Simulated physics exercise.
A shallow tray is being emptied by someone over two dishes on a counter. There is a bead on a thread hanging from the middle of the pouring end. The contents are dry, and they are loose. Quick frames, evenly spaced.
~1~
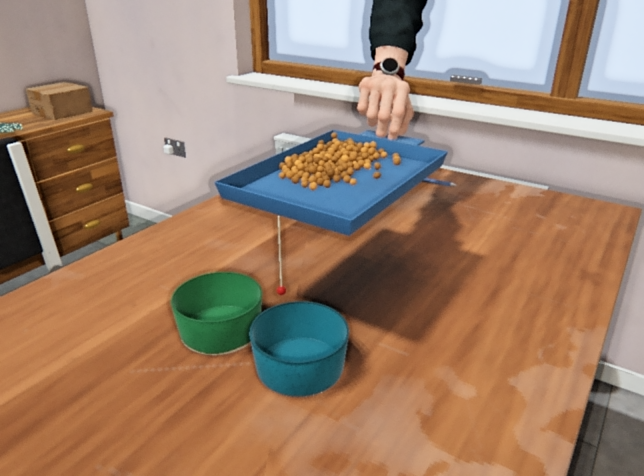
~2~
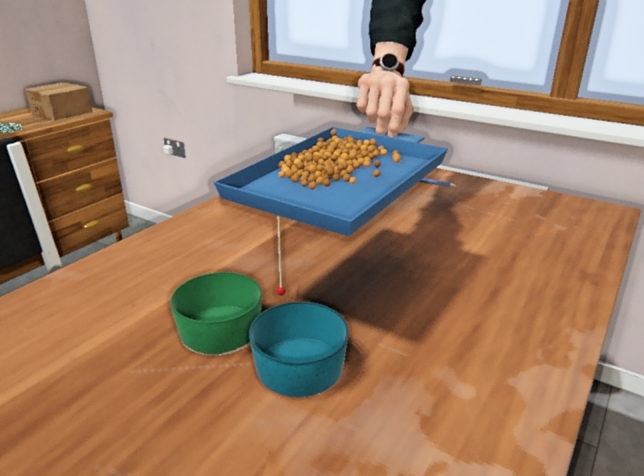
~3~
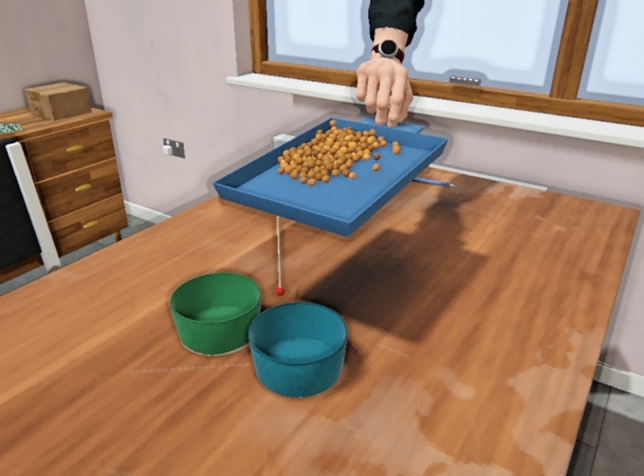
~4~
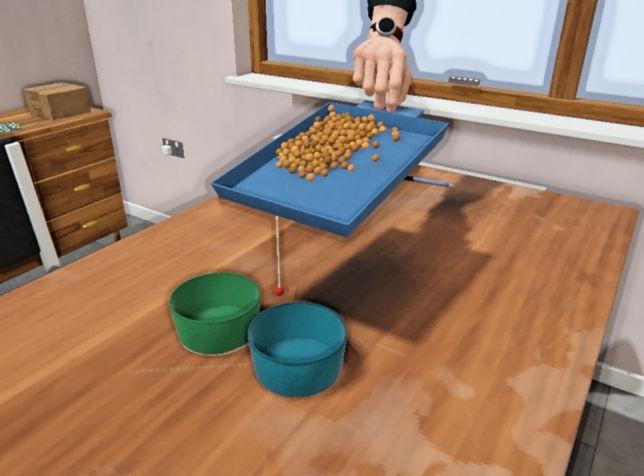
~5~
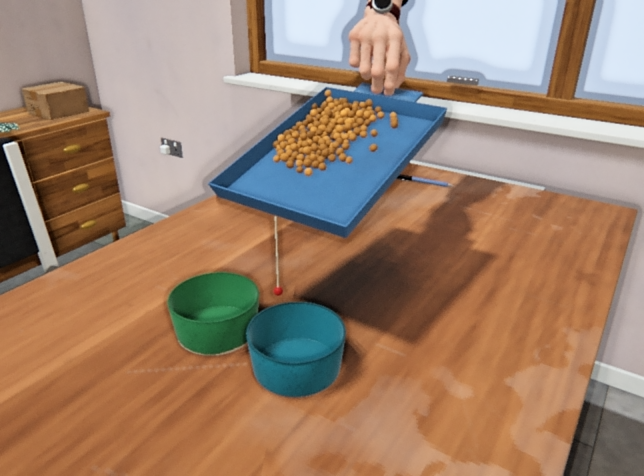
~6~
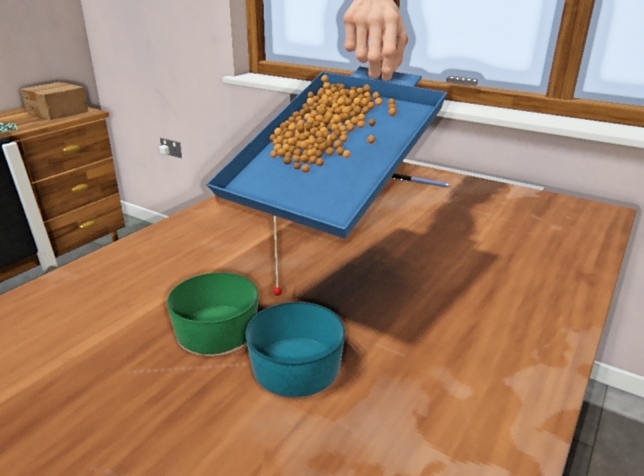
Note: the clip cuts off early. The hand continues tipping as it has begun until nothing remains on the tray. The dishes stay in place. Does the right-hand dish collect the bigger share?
Yes - it pours more generously into the right dish, it seems.
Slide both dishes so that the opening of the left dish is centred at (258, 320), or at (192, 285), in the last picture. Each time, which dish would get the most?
Try 1 - the dish at left; try 2 - the dish at right.
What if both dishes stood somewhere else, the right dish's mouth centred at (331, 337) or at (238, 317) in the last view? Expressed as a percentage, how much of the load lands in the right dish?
Trial 1: 20 percent; trial 2: 50 percent.
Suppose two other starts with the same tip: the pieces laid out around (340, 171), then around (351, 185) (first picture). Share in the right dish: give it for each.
Close to 50 and close to 60 per cent.
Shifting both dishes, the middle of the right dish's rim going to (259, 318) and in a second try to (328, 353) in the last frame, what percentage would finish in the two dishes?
In order, about 50 and 80 in a hundred.
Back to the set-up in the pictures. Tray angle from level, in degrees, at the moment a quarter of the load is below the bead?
85° or so.
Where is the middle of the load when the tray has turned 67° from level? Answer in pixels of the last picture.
Somewhere around pixel (275, 203) in the last picture.
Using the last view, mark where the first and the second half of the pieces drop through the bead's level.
(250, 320) first, (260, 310) later.
Soon, tray tipped steeply; most on the tray; a stray few in the right dish; a stray few outside both; a small part in the air.
A while on, tray tipped past a quarter turn; about a third on the tray; about a quarter in the right dish; a small part in the left dish; about a quarter outside both; about a quarter in the air.
Towards the end, tray tipped past a quarter turn; about half in the right dish; a small part in the left dish; about a third outside both.
Finally, tray tipped past a quarter turn; about half in the right dish; a small part in the left dish; about a third outside both.
